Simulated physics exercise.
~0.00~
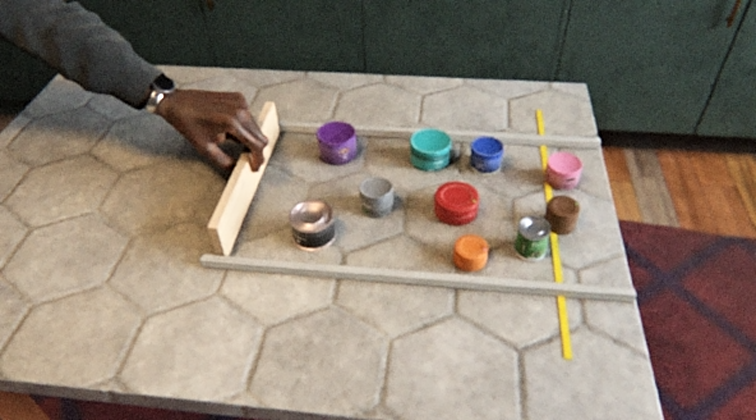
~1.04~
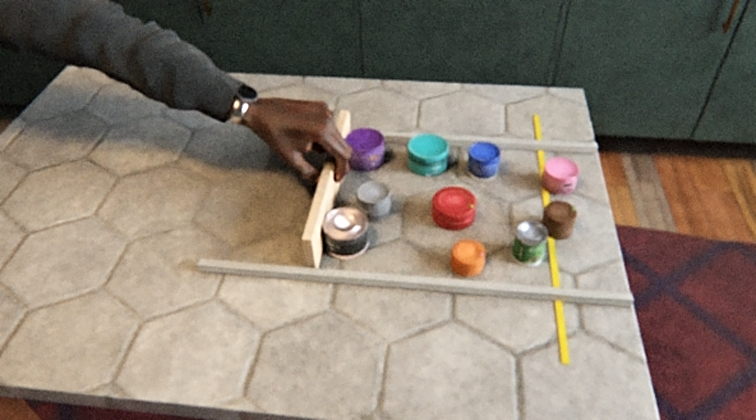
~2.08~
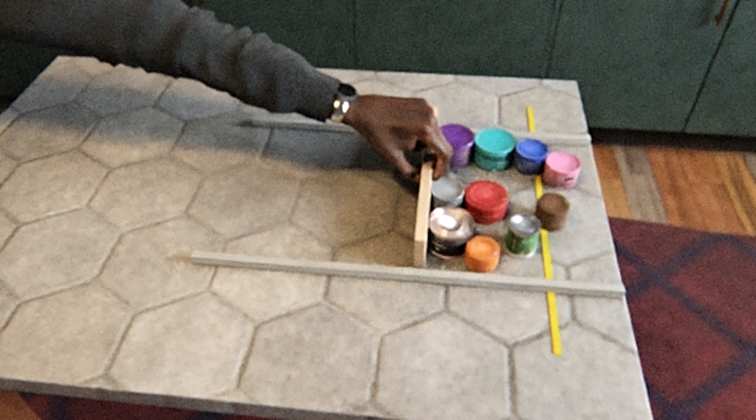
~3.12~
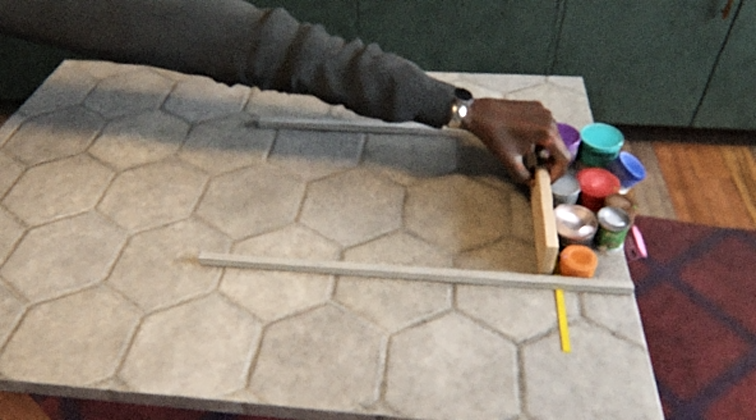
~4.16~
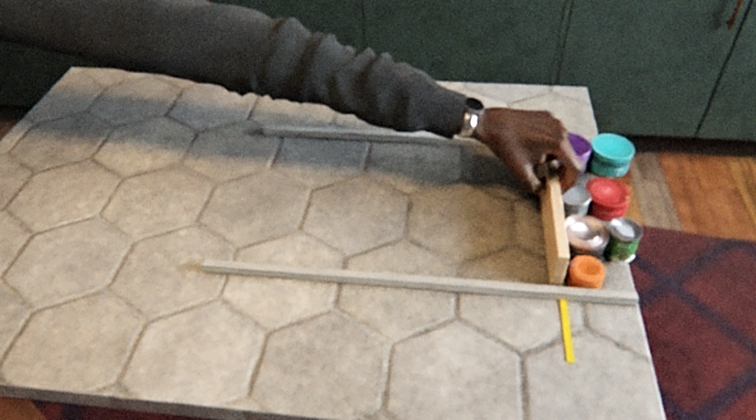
The footage shows a hand pushing an upright wooden board rightward along a channel on a tiled tabletop, gathering colourful tubs and tins and sweeping them past a yellow tape. The pink, blue and brown containers go over the table's end, while the others remain crowded at the edge.
